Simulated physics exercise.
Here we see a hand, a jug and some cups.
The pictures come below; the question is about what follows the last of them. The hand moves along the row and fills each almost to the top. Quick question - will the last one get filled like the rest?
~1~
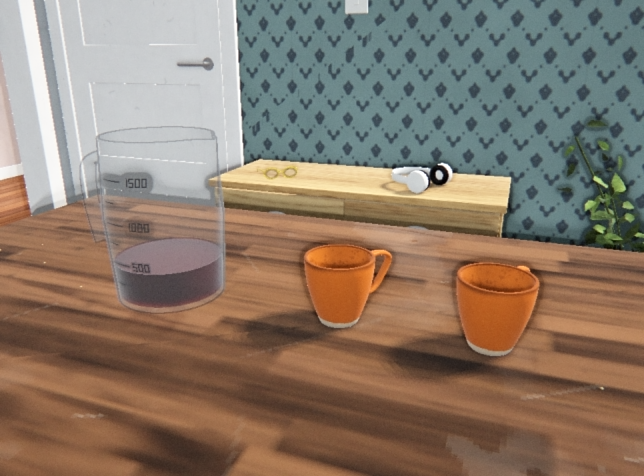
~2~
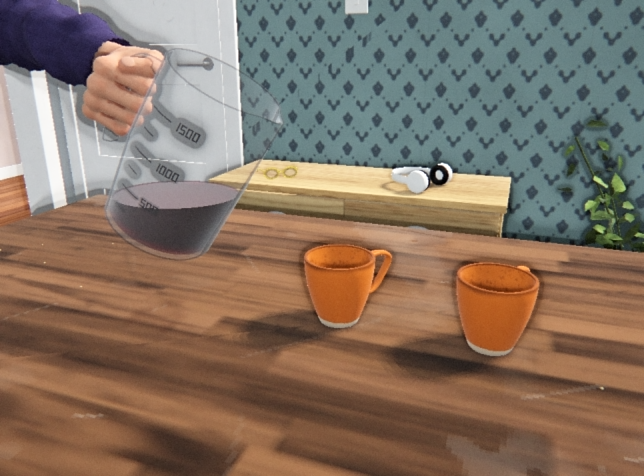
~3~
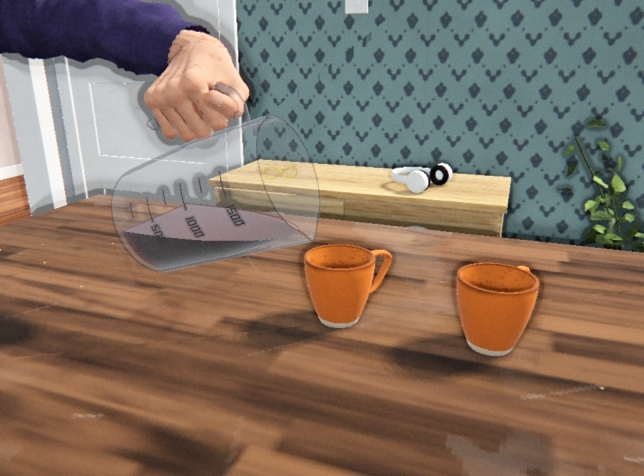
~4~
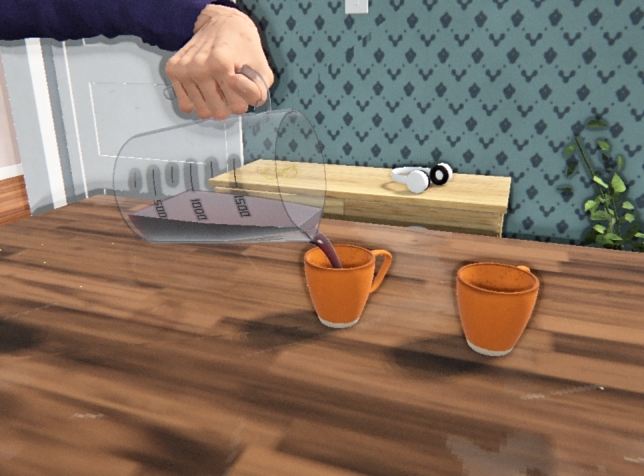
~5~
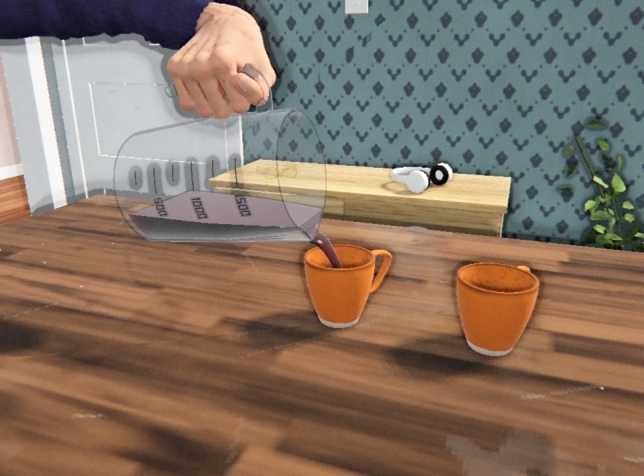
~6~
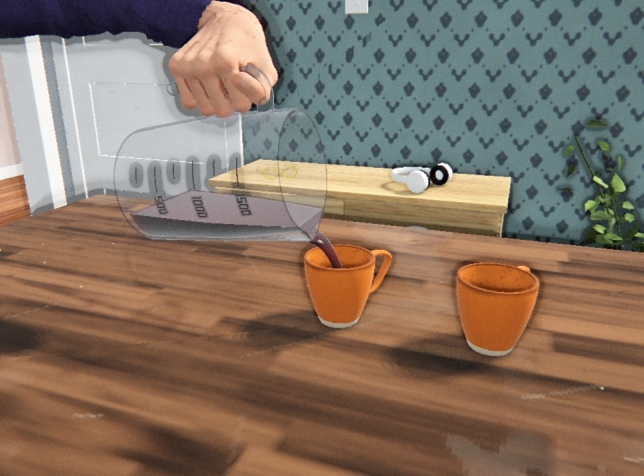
Yes, it will.
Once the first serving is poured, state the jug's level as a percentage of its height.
Around 15 per cent of its height.
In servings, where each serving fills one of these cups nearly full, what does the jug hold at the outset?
Near 3.0, I'd say.
Shortly, the first is about three quarters full.
Then, the first is done and the jug has about two thirds of its load.
At the finish, both are full and about a third of the red wine is over.
